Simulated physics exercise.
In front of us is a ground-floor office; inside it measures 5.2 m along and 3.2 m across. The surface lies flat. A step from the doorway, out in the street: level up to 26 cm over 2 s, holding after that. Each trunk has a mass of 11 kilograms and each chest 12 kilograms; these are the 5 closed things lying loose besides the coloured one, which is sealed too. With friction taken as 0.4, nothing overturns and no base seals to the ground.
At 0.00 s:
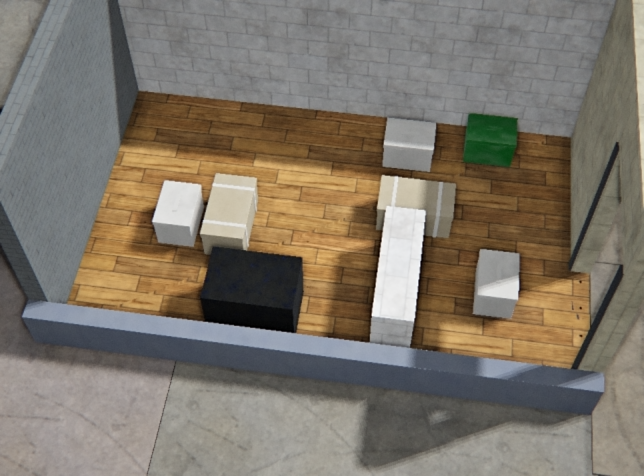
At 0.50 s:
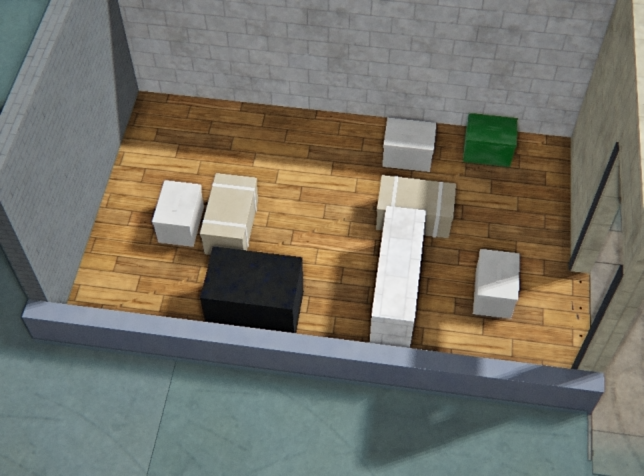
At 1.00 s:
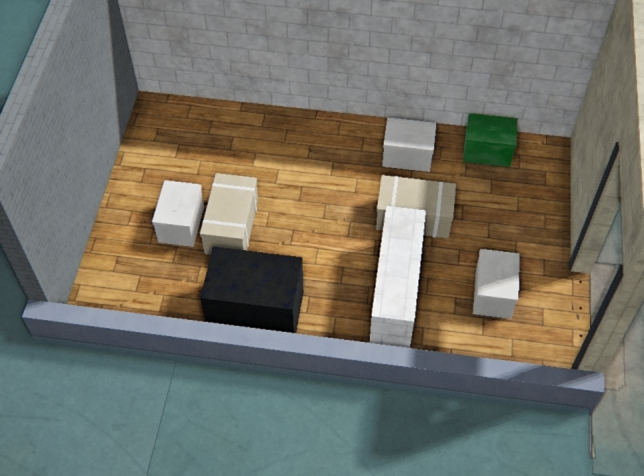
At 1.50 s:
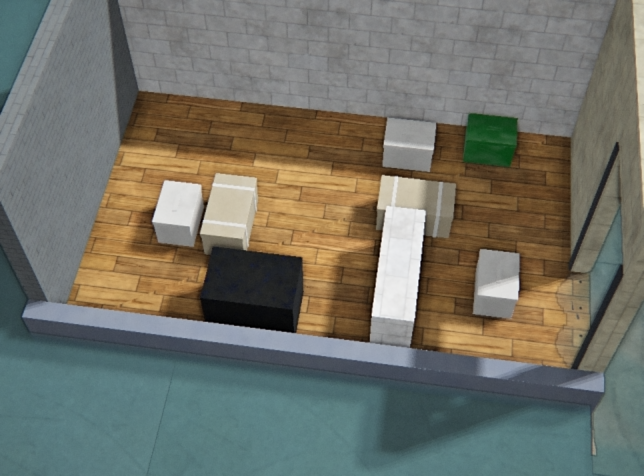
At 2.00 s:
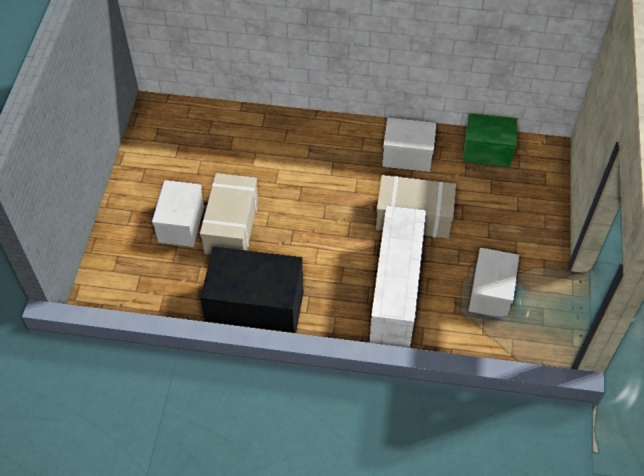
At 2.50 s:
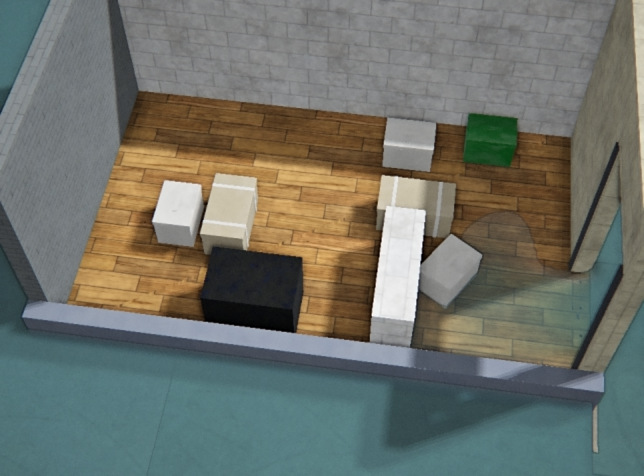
The walled room with a wooden floor and scattered boxes stayed still while bluish water covered the ground outside, then spread in through the doorway at right and pushed the nearest pale box leftward, turning it.
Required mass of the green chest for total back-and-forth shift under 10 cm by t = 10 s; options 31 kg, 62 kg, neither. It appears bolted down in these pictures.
Required: 62 kg.
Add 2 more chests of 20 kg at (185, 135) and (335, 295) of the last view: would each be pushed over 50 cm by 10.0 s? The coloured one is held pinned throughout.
The first comes out above the threshold, the second below the threshold.
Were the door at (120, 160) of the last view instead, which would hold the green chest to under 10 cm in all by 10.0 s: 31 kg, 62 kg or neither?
If so, then only the second option works.
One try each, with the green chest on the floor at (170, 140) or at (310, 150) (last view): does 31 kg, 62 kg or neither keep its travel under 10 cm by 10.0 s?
In order, heavier load succeeds alone and heavier load succeeds alone.
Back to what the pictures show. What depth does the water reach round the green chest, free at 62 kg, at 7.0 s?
About 14 cm.
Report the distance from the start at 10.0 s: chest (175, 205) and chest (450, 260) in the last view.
60 cm, 350 cm.
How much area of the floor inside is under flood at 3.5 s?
At that time the wet patch spans about 5.5 m2.
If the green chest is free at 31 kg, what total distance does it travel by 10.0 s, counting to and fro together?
Total path: Approx. 150 cm.
After 3.5 s the green chest would be 0 cm from its start with 31 kg and 0 cm from its start with 62 kg; 2 cm of water round it then.
After 4.5 s the green chest would be 0 cm from its start with 31 kg and 0 cm from its start with 62 kg; 5 cm of water round it then.
After 7.0 s the green chest would be 36 cm from its start with 31 kg and 0 cm from its start with 62 kg; 14 cm of water round it then.
After 10.0 s the green chest would be 92 cm from its start with 31 kg and 0 cm from its start with 62 kg; 14 cm of water round it then.
